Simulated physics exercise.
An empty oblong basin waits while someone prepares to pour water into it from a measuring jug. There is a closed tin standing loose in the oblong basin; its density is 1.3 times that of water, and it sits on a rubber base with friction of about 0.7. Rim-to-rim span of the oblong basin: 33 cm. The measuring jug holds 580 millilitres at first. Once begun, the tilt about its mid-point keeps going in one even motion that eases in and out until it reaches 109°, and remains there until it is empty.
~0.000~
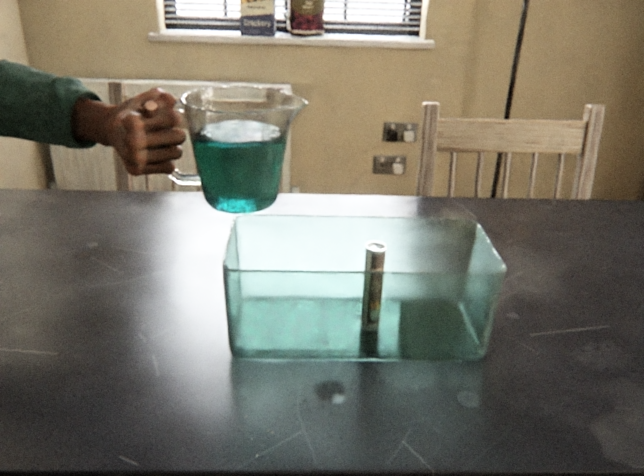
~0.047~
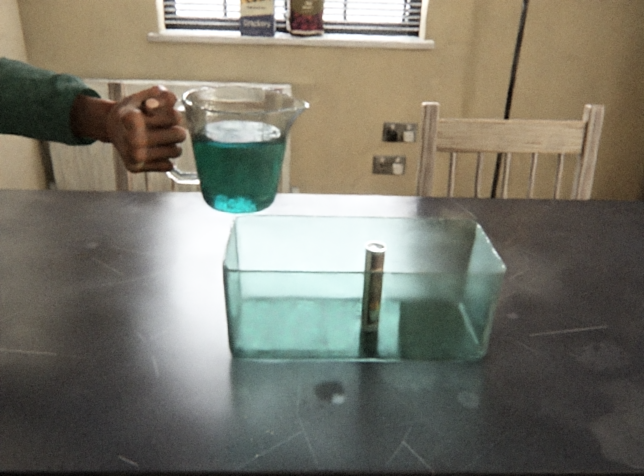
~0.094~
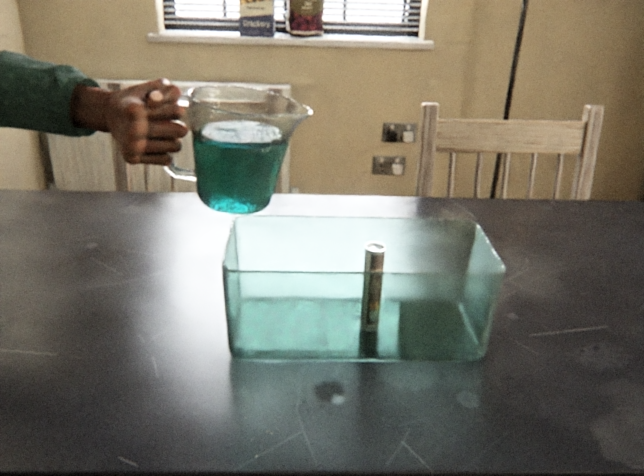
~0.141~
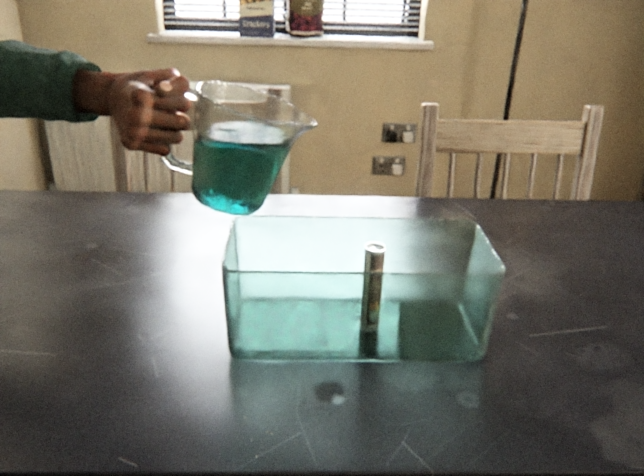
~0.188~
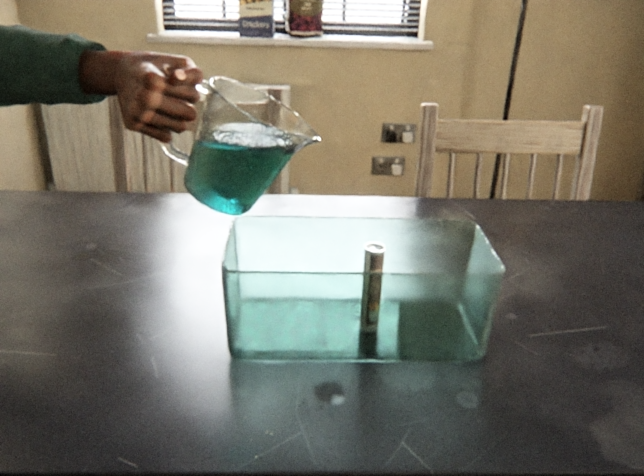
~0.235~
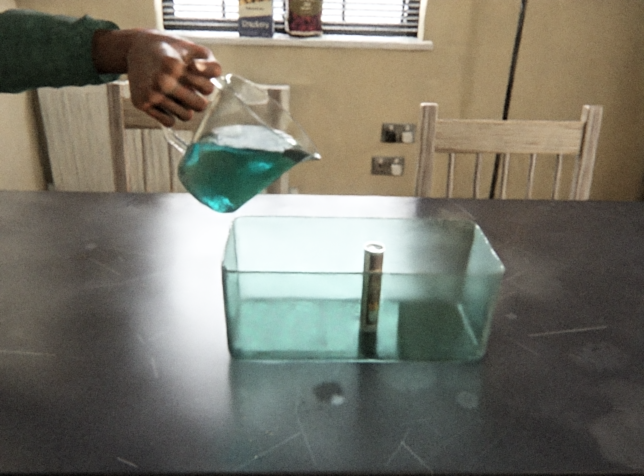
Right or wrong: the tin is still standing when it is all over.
Right, it is still standing.
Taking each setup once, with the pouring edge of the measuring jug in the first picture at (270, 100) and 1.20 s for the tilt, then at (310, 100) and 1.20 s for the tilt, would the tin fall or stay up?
The tin stays vertical the first time and overturns the second time.
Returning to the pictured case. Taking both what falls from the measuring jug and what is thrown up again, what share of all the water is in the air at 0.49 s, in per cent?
My guess is roughly 22 %.
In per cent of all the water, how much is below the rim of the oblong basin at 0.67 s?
I'd put it at roughly 88 per cent.
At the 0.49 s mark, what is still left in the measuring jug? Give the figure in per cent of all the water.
Still held: Roughly 48 % of the total.
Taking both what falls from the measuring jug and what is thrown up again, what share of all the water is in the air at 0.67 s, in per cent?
Close to 5 in every hundred parts.
Then, 0.49 s in, the tilt is 103° and 48 per cent is still to pour; the tin stands where it began.
Then, 0.67 s in, the tilt is 109° and 6 per cent is still to pour; the tin stands where it began.
Then, 0.86 s in, the tilt is 109° and 0 per cent is still to pour; the tin stands where it began.
Then, 1.07 s in, the tilt is 109° and 0 per cent is still to pour; the tin stands where it began.
Finally, the tin stands where it began.
